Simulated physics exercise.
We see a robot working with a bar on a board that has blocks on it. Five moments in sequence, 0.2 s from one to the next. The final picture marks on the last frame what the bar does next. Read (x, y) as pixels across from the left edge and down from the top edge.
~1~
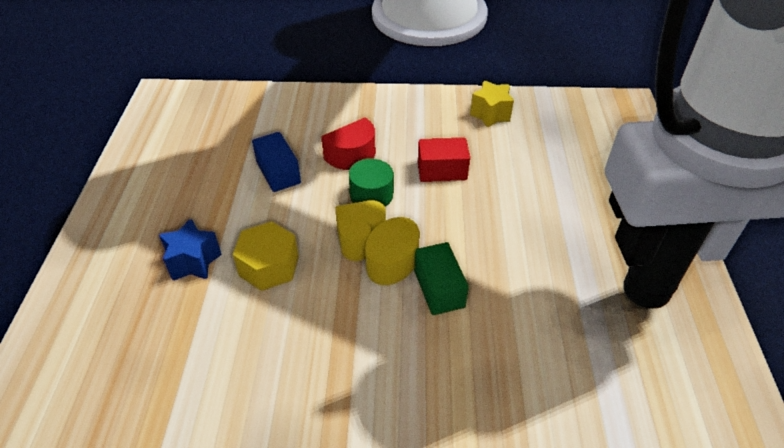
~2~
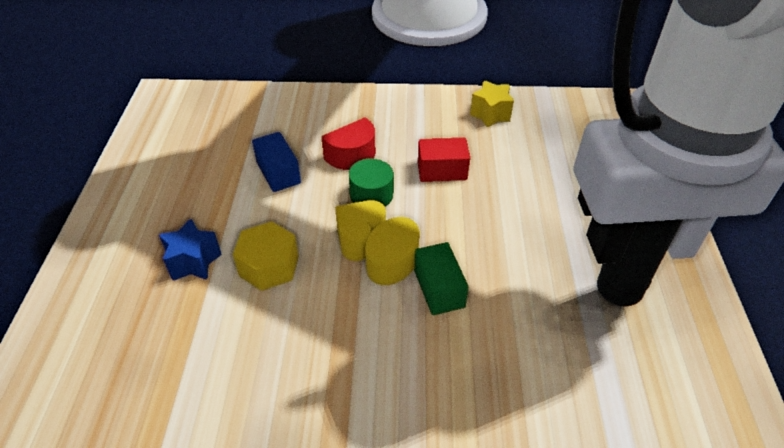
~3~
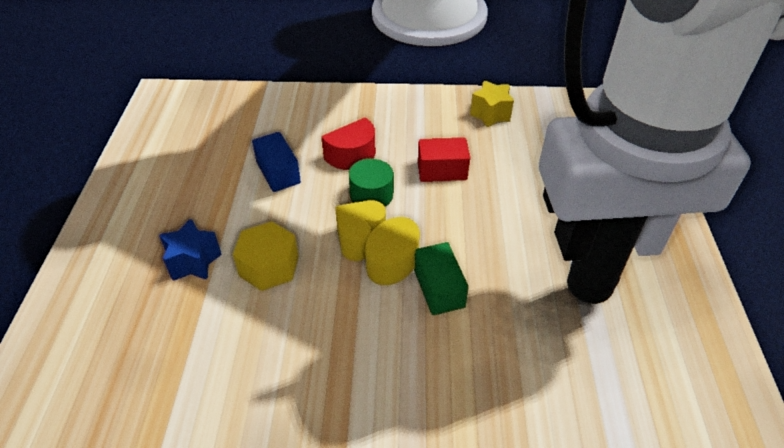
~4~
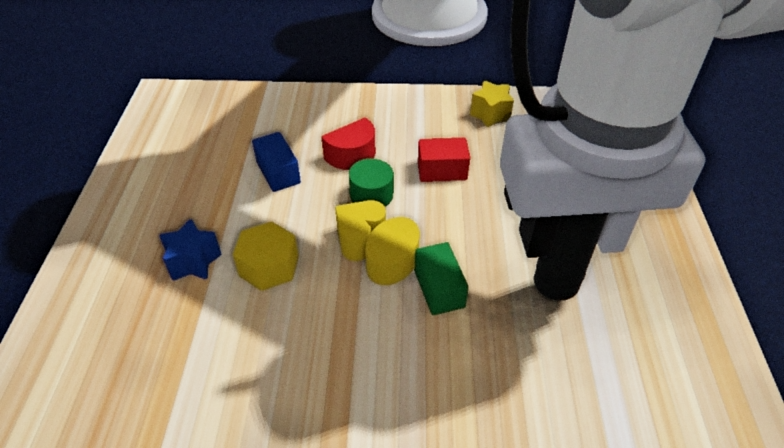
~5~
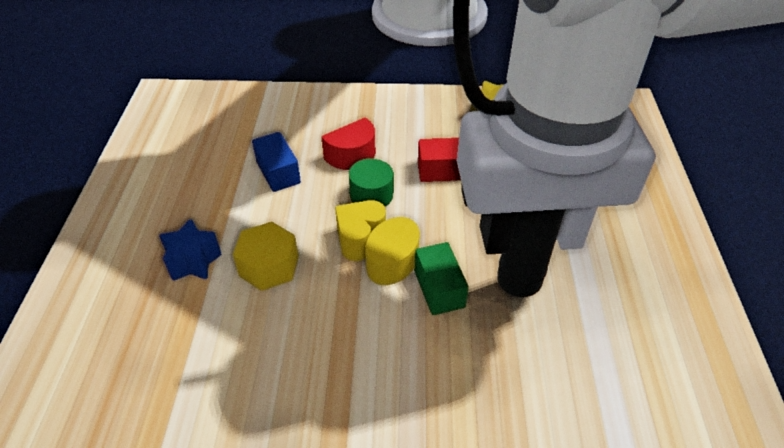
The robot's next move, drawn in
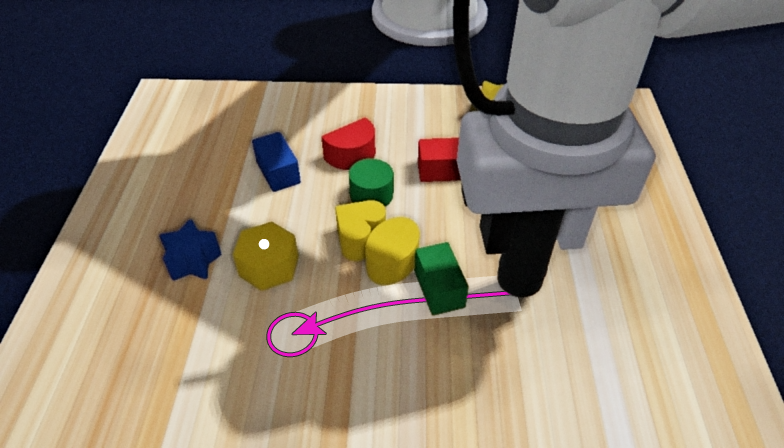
A robot arm moves its black bar left across a wooden board of still, colored blocks.
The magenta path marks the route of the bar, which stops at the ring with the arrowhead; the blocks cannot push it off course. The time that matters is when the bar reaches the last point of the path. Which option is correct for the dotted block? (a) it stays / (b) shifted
I choose a.
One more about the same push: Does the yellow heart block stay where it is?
No
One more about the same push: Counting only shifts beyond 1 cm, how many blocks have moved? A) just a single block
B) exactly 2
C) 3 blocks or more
I choose C.
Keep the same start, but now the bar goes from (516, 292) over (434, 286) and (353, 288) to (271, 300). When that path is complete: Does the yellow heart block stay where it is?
Going by the path, no.
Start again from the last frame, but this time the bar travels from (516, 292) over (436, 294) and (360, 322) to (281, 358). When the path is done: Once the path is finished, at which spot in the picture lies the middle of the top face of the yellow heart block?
The spot you're after is about (335, 201) in the image.
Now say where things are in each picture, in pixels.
Tip of the bar at (646, 291), middles of tops, yellow hexagon at (264, 244), yellow heart block at (359, 217), yellow elliptical block at (393, 239), green rectangle at (441, 267), in the first picture.
Bar at (619, 289), nothing pushed, in the second picture.
Bar at (589, 286), nothing pushed, in the third picture.
Bar at (556, 283), nothing pushed, in the fourth picture.
Bar at (519, 280), yellow hexagon at (264, 244), yellow heart block at (359, 217), yellow elliptical block at (393, 239), green rectangle at (441, 267), in the fifth picture.
The line goes from (516, 292) via (404, 302), ending at (293, 334); the dot is on the yellow hexagon.
The first path, step by step. One third of the way, bar at (443, 286); yellow heart block at (349, 212); yellow elliptical block at (382, 232); green rectangle at (401, 265), turned 60° clockwise.
Two thirds of the way, bar at (365, 297); yellow heart block at (334, 196), turned 25° clockwise; yellow elliptical block at (355, 222), turned 20° clockwise; green rectangle at (349, 257), turned 90° clockwise.
At the end, bar at (290, 322); yellow hexagon unmoved; yellow heart block at (334, 196), turned 25° clockwise; yellow elliptical block at (355, 222), turned 20° clockwise; green rectangle at (349, 257), turned 90° clockwise.
